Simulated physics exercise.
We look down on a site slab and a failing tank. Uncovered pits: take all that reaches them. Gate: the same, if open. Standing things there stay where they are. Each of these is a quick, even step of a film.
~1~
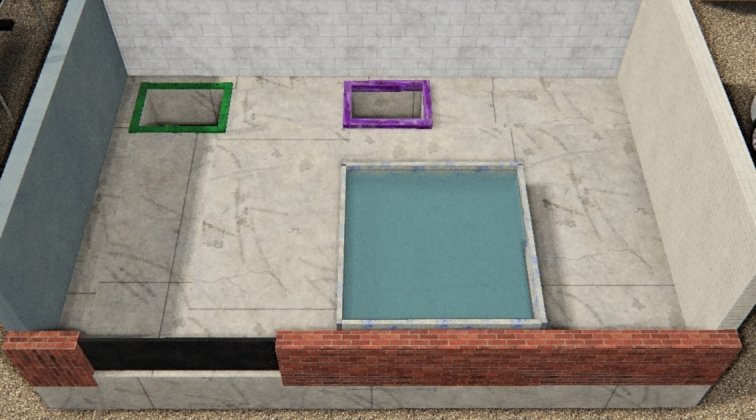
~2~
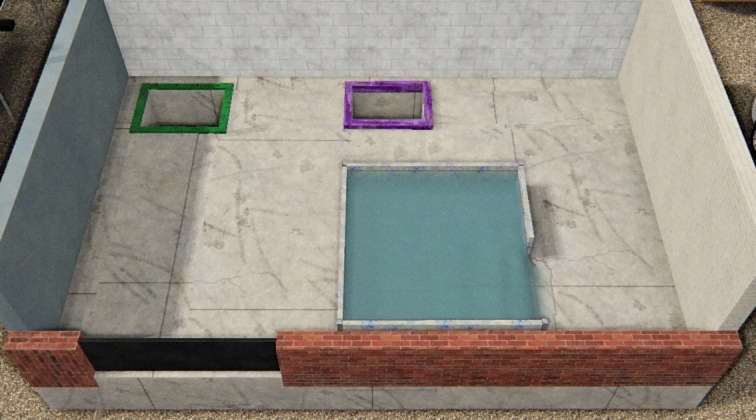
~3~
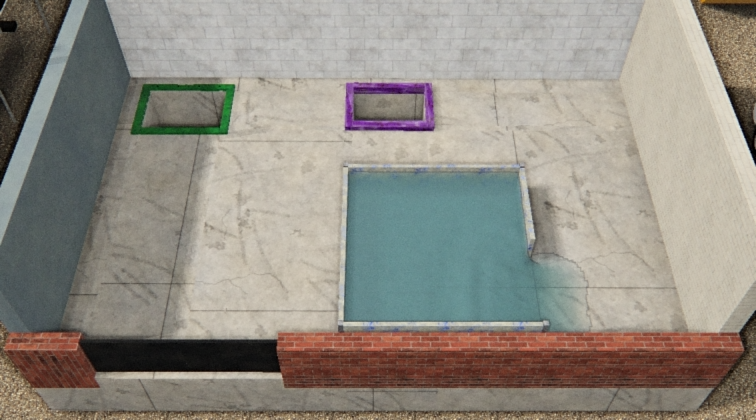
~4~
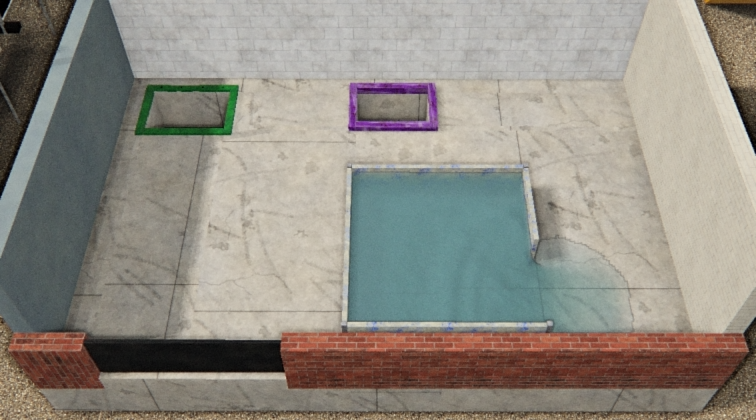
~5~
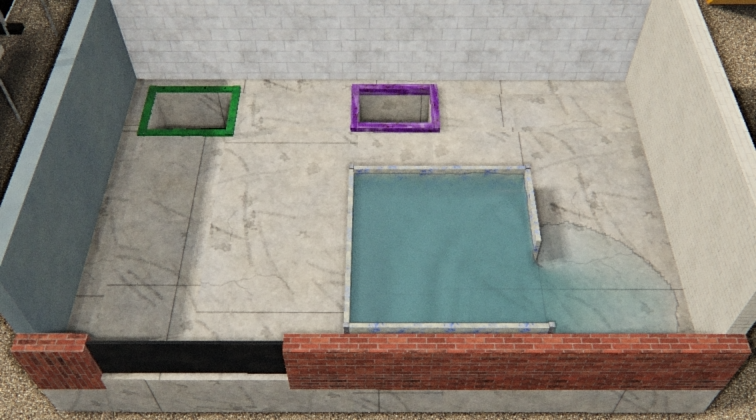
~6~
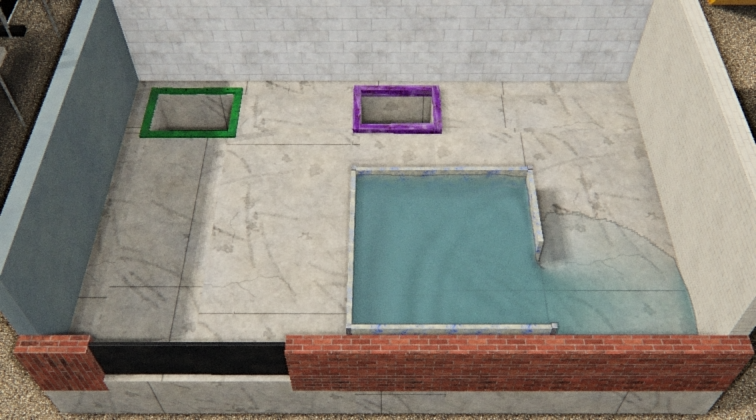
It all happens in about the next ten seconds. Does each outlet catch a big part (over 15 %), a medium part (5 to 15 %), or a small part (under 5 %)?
Parts caught - gate: A small part; purple pit: A medium part; green pit: A small part.
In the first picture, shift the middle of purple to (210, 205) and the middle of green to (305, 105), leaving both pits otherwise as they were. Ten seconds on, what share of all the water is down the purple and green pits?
The purple pit takes around 0 percent, while the green pit takes around 12 percent.
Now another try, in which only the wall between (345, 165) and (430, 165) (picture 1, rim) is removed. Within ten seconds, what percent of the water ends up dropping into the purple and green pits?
I'd say the purple pit gets around 25 percent and the green pit around 10 percent.
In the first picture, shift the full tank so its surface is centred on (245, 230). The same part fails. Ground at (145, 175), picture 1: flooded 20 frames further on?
That spot would be not reached.
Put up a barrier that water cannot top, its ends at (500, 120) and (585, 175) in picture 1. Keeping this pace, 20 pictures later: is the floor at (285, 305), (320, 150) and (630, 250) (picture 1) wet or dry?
As listed: Dry, free of water, awash.
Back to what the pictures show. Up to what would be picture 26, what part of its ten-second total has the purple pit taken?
Some 0 per cent.
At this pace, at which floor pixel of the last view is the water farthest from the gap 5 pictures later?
The farthest wet point should be near (649, 186).
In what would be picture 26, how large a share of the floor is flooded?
Roughly 35 per cent.
A moment on, water covers 15 % of the floor; the gate 0 %, the purple pit 0 %, the green pit 0 %.
Next, water covers 20 % of the floor; the gate 0 %, the purple pit 0 %, the green pit 0 %.
Then, water covers 35 % of the floor; the gate 0 %, the purple pit 0 %, the green pit 0 %.
Later, water covers 60 % of the floor; the gate 0 %, the purple pit 4 %, the green pit 0 %.
In the end, water covers 85 % of the floor; the gate 0 %, the purple pit 8 %, the green pit 1 %.
